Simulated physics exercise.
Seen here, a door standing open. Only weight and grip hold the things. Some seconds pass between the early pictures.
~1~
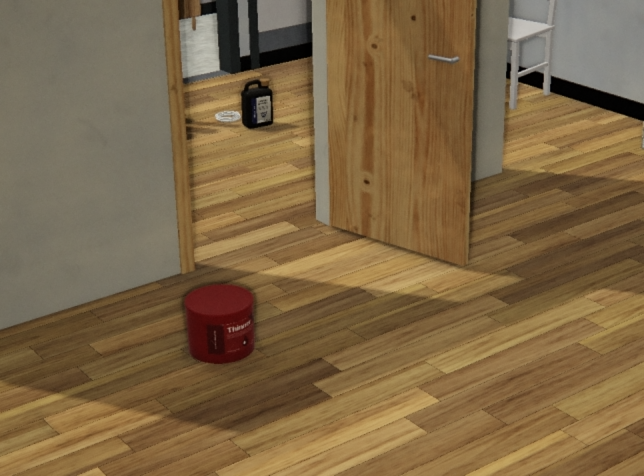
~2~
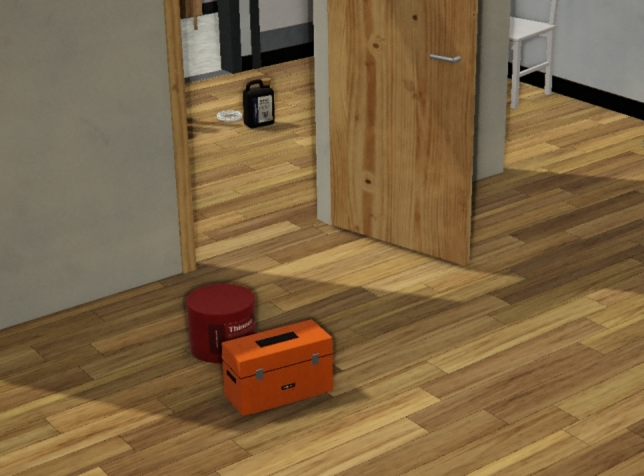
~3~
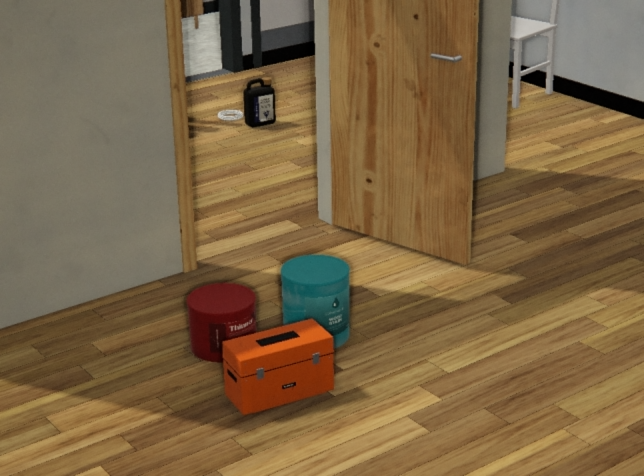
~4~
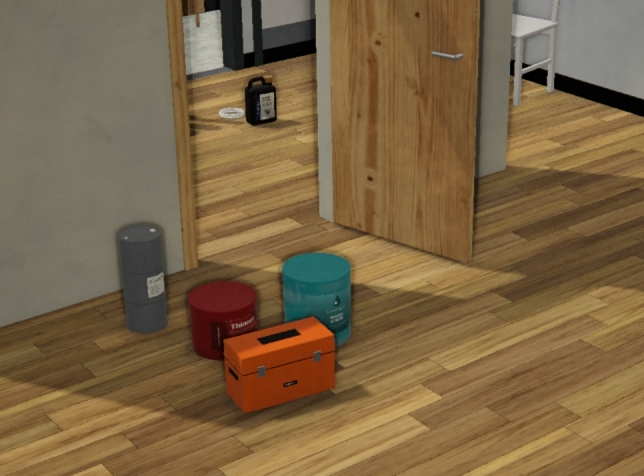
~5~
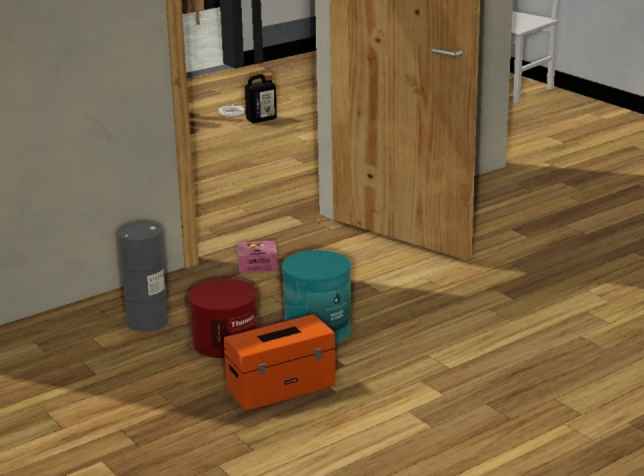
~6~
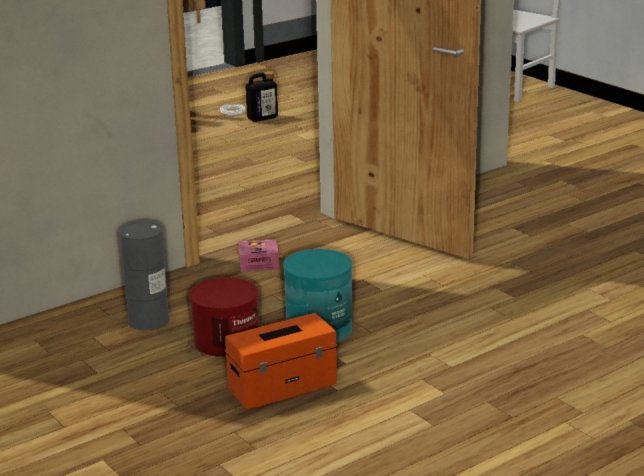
The footage shows a wooden door standing wide open and still while a red pail on the plank floor is joined, one after another, by an orange toolbox, a turquoise pail, a grey canister and a pink box.
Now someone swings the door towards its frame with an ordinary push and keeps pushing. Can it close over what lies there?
Outcome: The door reaches the frame.
Then, 1.40 s on from there, open by 50°.
Then, 2.00 s on from there, open by 12°; pink box shifted about its own width near (229, 247).
In the end, open by 0°; moved from the start, pink box; the other 4 unmoved. At the end, from the last picture's camera, pink box near (205, 238).
